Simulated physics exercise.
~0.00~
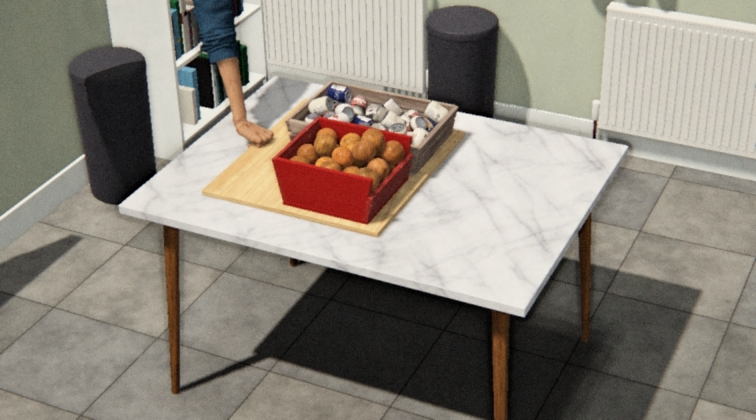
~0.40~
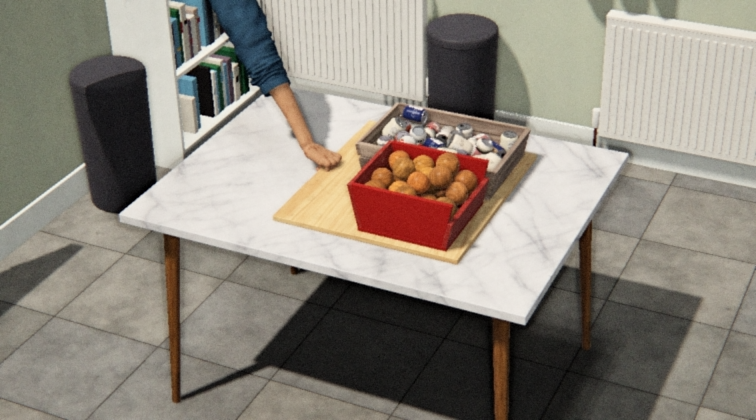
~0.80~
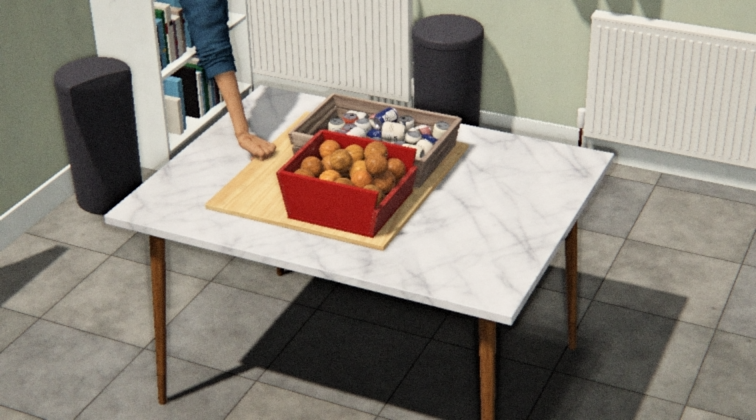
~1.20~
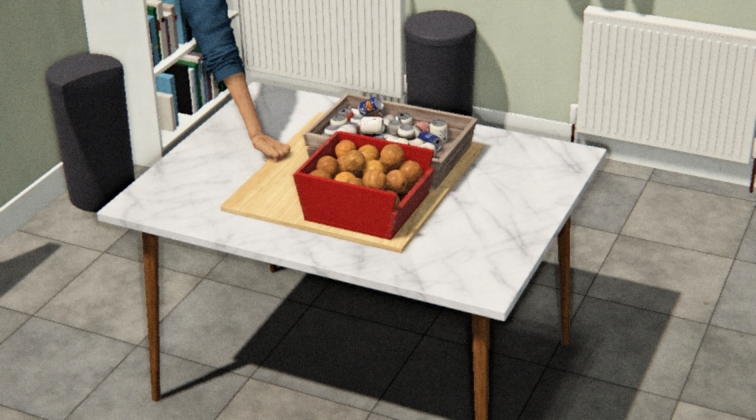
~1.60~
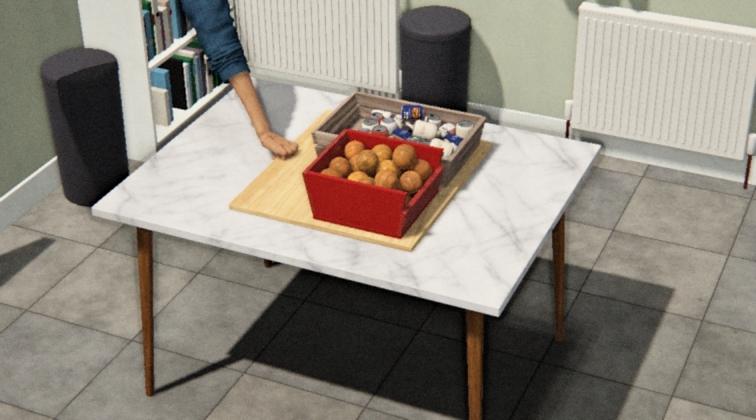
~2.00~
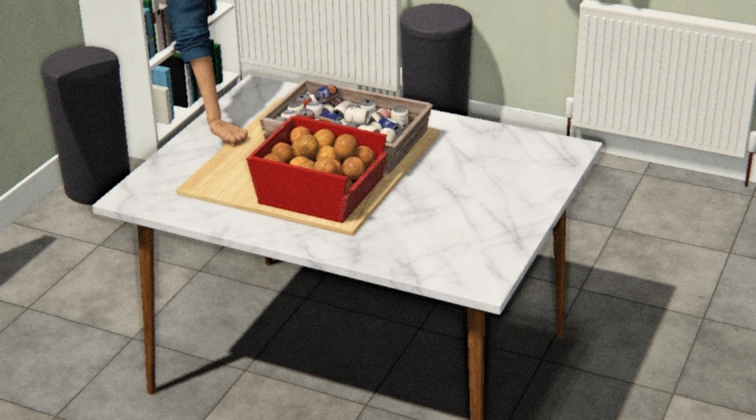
Hand sliding a board with a red crate of onions and a wooden crate of cans right and left, nothing spilling.
